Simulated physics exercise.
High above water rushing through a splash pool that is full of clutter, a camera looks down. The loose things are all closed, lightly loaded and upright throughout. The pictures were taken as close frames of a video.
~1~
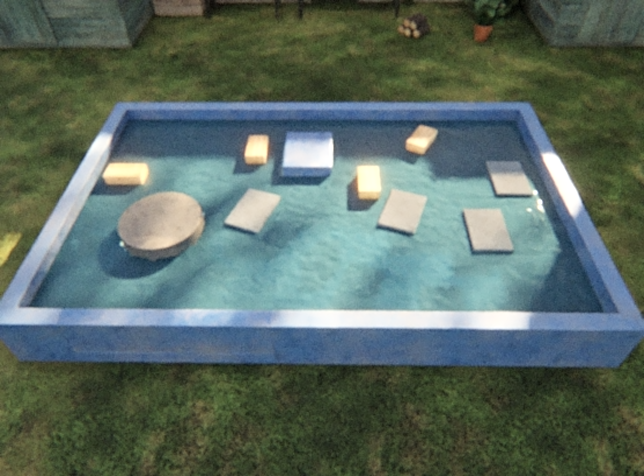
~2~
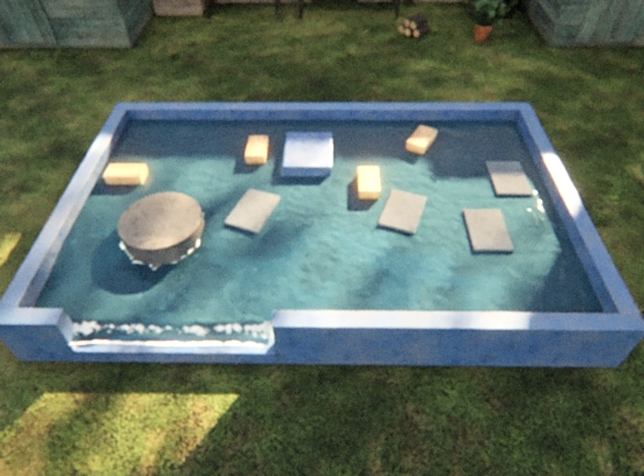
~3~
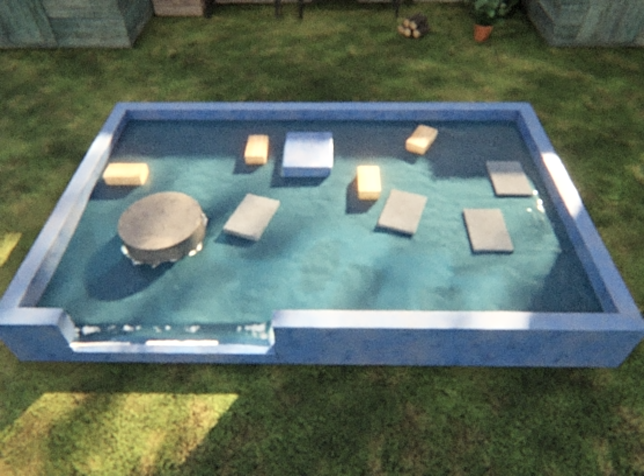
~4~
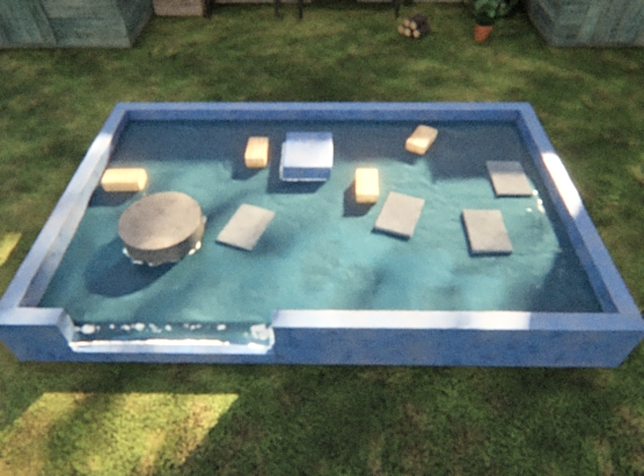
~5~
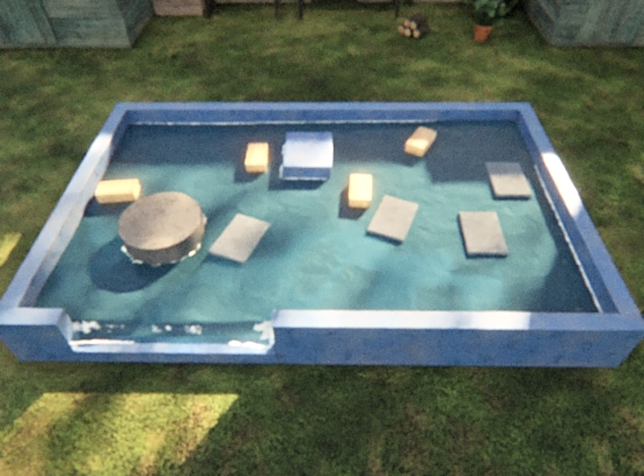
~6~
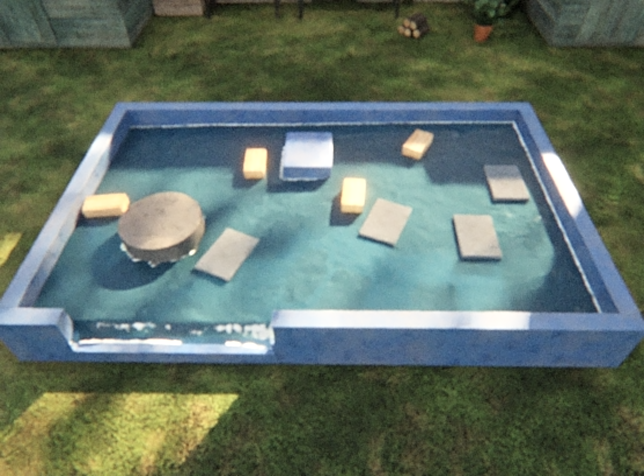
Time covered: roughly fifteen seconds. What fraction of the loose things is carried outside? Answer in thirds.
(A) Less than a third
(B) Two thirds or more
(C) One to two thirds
C, one to two thirds.
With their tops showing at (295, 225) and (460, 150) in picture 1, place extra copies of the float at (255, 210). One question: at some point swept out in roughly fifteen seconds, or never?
Exits, remains.
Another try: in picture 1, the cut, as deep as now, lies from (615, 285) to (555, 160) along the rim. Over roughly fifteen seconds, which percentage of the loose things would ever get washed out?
60 in a hundred or thereabouts.
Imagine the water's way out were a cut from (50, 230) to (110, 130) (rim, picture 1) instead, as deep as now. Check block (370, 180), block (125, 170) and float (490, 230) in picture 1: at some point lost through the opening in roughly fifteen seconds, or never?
In order: Escapes, escapes, remains.
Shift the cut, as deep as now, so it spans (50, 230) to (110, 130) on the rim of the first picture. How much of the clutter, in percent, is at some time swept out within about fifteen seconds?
Roughly 50 in a hundred.
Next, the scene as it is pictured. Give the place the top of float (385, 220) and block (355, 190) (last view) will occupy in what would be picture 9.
The first top is close to (360, 233) and the second close to (318, 207).
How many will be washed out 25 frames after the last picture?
4 of them.
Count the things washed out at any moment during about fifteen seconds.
So the number is 4.
A moment on, 0 of 8 are out; 8 afloat.
Next, 2 of 8 are out; 6 afloat.
Later, 4 of 8 are out; 4 afloat.
In the end, 4 of 8 are out; 4 afloat.
